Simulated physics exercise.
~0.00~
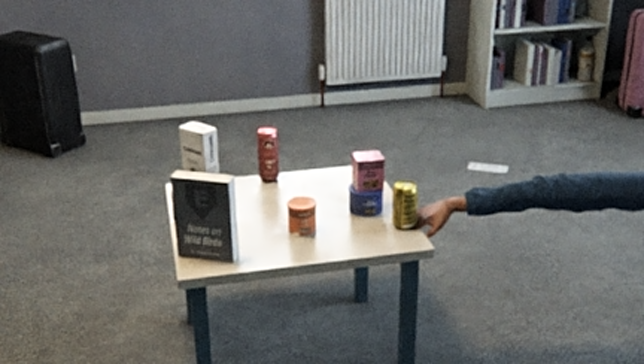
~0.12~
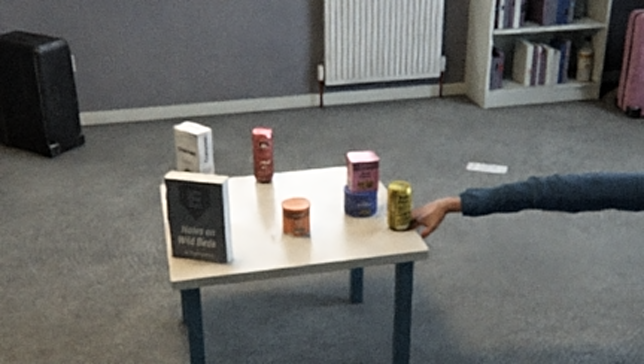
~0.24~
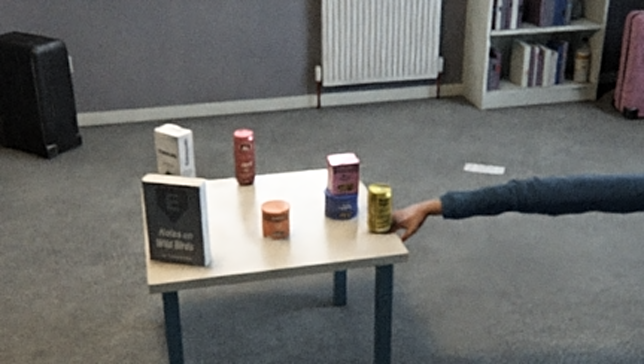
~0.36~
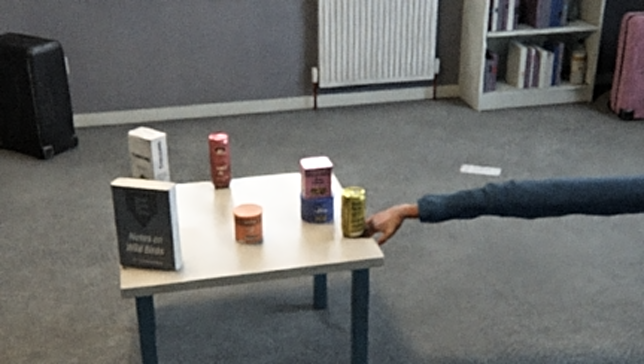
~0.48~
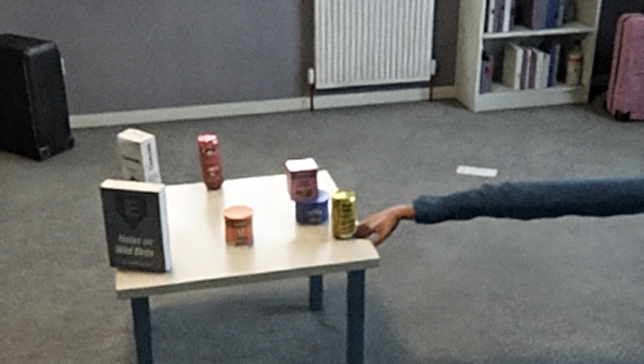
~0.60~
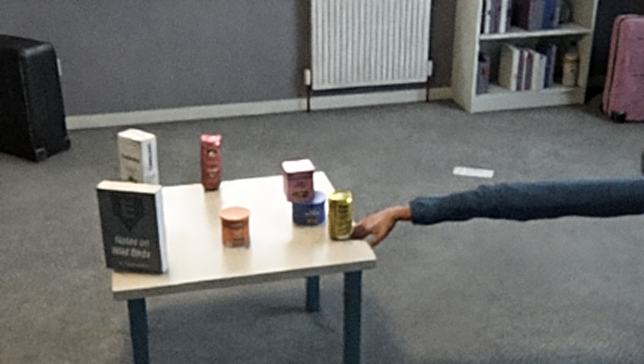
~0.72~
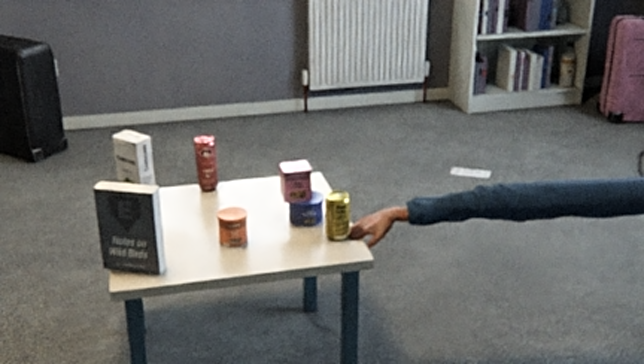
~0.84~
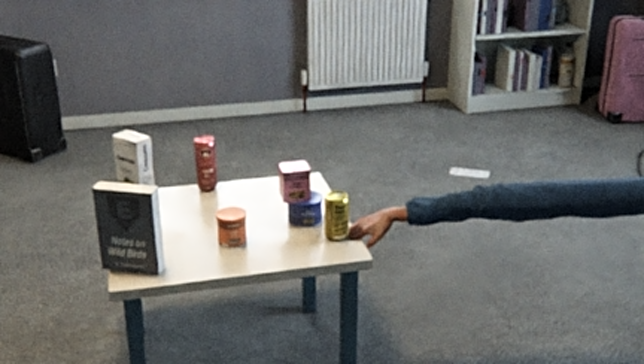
A pale-topped table with dark legs stands on a grey carpet, seen from slightly above, with a radiator, a bookcase and suitcases behind. A dark upright book is at its front left, a white packet and a red can are behind it, an orange tin sits near the middle, and a pink carton rests on a blue tub beside a yellow can at the right. A dark-sleeved arm reaches in from the right, its hand at the table's edge. The table moves left with everything on it, then slows and stops. Finally, the items all remain standing, the hand still there.
